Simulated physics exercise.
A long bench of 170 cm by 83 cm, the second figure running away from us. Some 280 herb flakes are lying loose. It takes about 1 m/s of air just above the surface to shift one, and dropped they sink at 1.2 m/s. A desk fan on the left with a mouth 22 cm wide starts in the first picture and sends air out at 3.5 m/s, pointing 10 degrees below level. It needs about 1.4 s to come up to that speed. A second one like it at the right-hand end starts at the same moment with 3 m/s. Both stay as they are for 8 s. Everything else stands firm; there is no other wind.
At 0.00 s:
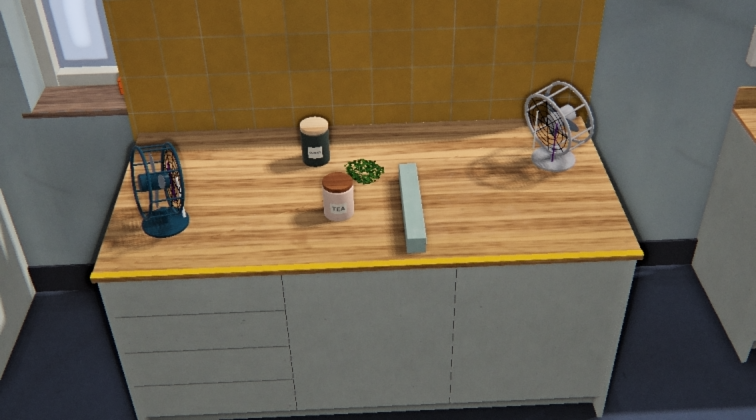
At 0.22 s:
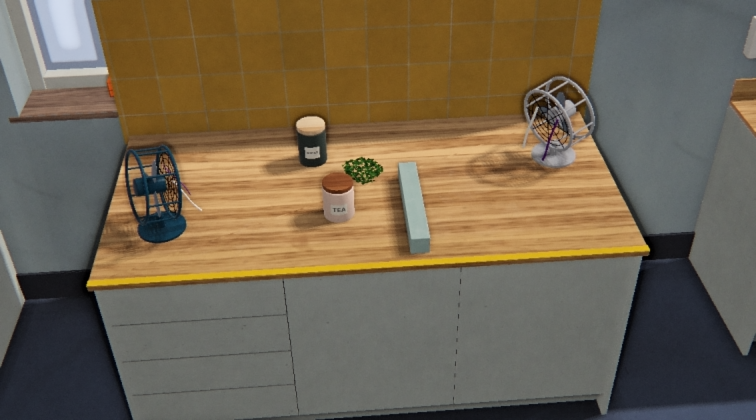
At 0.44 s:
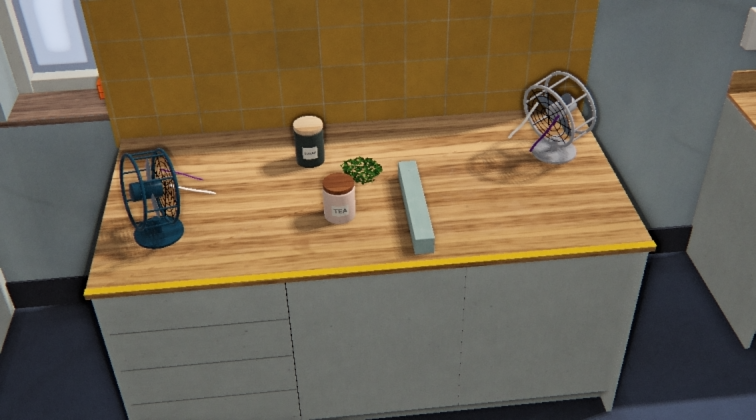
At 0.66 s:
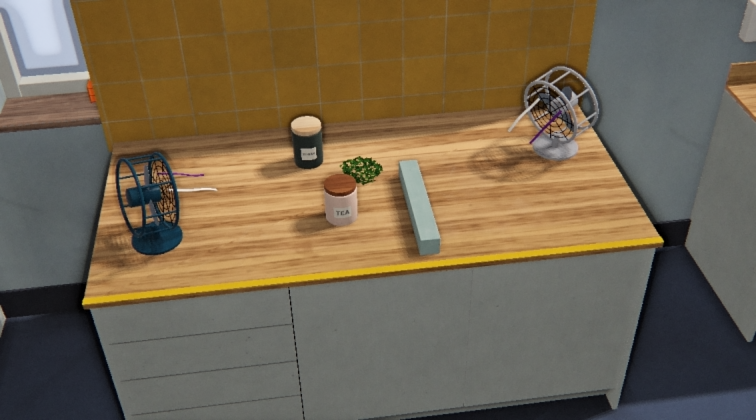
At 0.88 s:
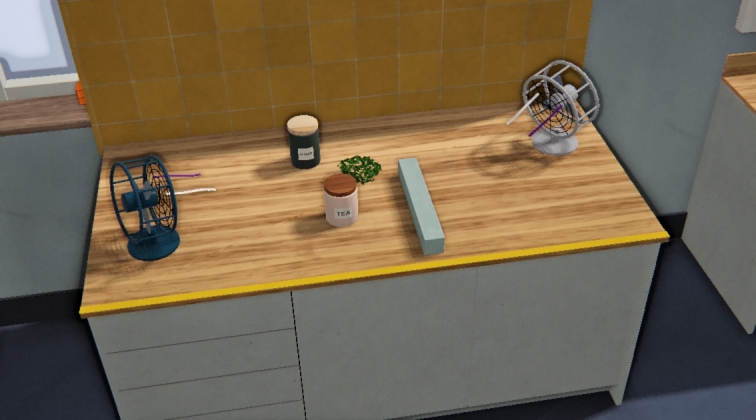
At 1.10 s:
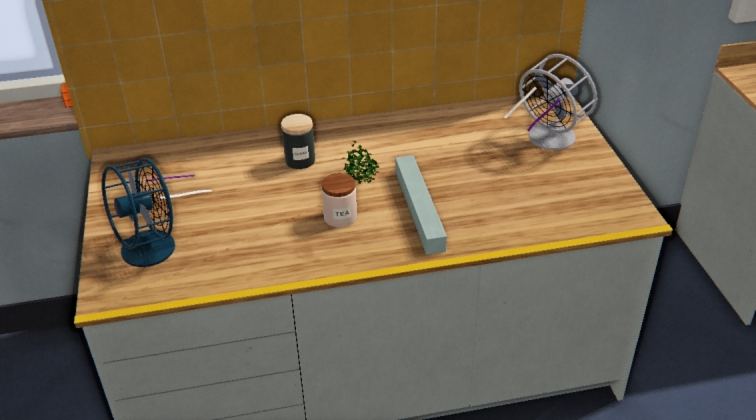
We see a wooden counter with two jars, a pale bar and green flakes between two fans as the view shifts slightly; ribbons on the blue left fan stream rightward, then some of the flakes rise up behind the pink jar.
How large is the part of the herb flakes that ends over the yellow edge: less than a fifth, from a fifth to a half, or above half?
By then under a fifth are over the yellow edge.
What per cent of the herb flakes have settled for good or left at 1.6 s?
Some 0 per cent.
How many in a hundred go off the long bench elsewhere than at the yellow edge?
Some 100 per cent.
After 1.6 s the count stands so, 1 % are over the yellow edge; the middle of those left on the top is near (435, 105).
After 2.6 s the count stands so, 4 % are over the yellow edge.
After 4.4 s the count stands so, 4 % are over the yellow edge.
After 8.0 s, at the end, 4 % are over the yellow edge.
